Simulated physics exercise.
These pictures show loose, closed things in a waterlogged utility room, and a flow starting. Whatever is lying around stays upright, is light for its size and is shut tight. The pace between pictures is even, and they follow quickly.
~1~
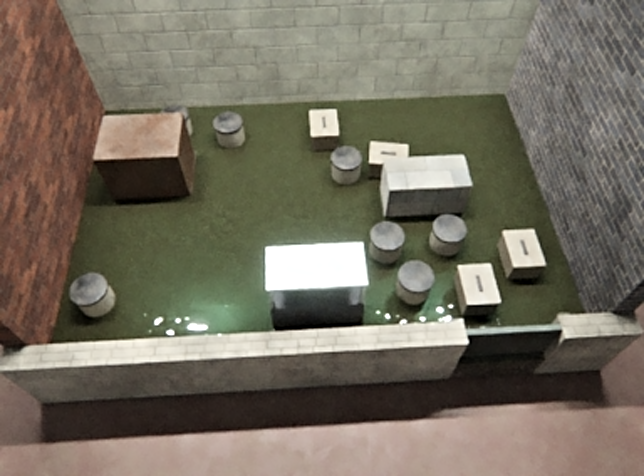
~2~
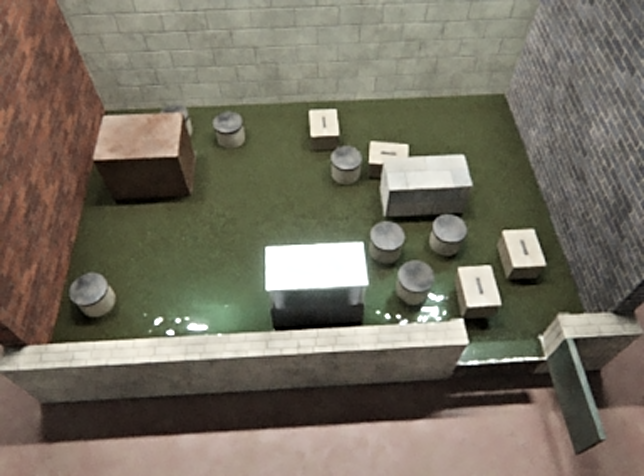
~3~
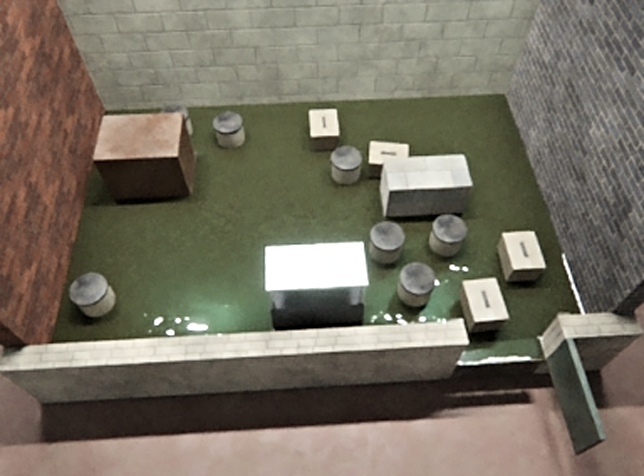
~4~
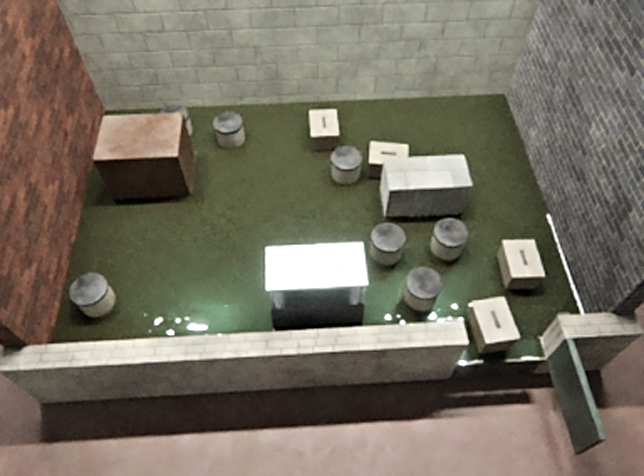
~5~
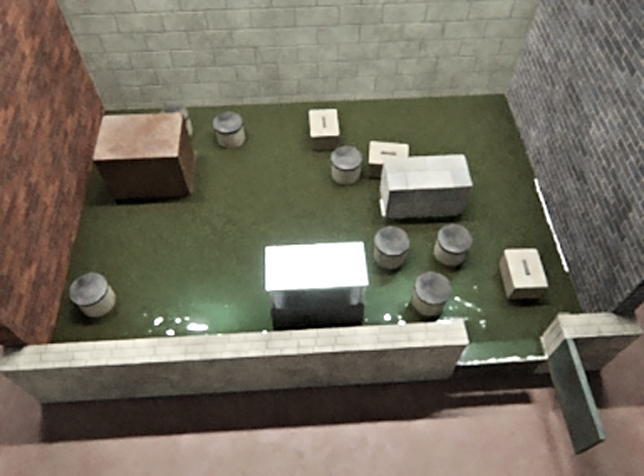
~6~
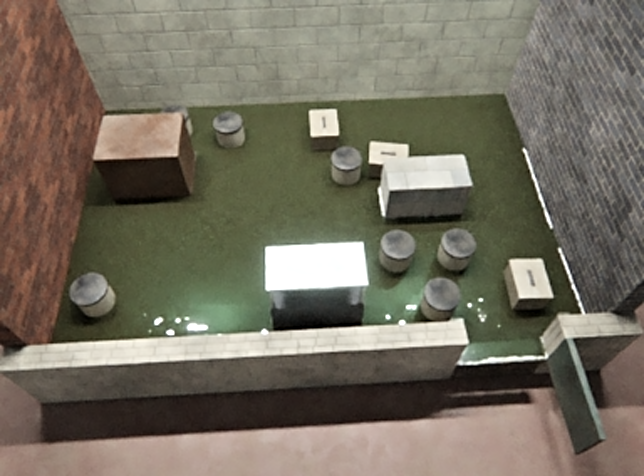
A green gate at the lower right swings outward from the front wall of a flooded room, and a nearby pale box drifts through the gap and out of sight, while another box and several round containers shift slightly toward the opening.
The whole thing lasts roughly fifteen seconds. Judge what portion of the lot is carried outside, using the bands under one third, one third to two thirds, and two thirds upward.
The portion is going to be a third to two thirds.
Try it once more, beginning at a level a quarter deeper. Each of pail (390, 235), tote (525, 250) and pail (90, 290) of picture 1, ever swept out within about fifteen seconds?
Okay, in order that's ends up outside, ends up outside, held inside.
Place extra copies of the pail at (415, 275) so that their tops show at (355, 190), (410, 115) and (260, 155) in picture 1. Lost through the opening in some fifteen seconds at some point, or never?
Result list, first to last: Leaves, does not leave, does not leave.
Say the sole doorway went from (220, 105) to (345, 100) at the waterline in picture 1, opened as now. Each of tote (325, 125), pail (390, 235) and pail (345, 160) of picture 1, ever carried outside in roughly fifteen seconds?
Taken in that order, the answers are swept away, swept away, swept away.
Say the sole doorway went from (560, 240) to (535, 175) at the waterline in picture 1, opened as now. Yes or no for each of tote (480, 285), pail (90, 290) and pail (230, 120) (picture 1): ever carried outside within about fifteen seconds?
Outcome for each, in the order asked: Flushed / not flushed / not flushed.
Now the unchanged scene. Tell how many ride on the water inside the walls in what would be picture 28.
Well, I'd say 6.
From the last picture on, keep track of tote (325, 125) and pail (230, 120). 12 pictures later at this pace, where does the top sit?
About (358, 129), then about (256, 130).
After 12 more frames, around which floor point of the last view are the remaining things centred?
I'd say roughly (289, 186).
A moment on, 1 of 11 are out; 10 afloat.
Next, 5 of 11 are out; 6 afloat.
Later, 5 of 11 are out; 6 afloat.
In the end, 5 of 11 are out; 6 afloat.
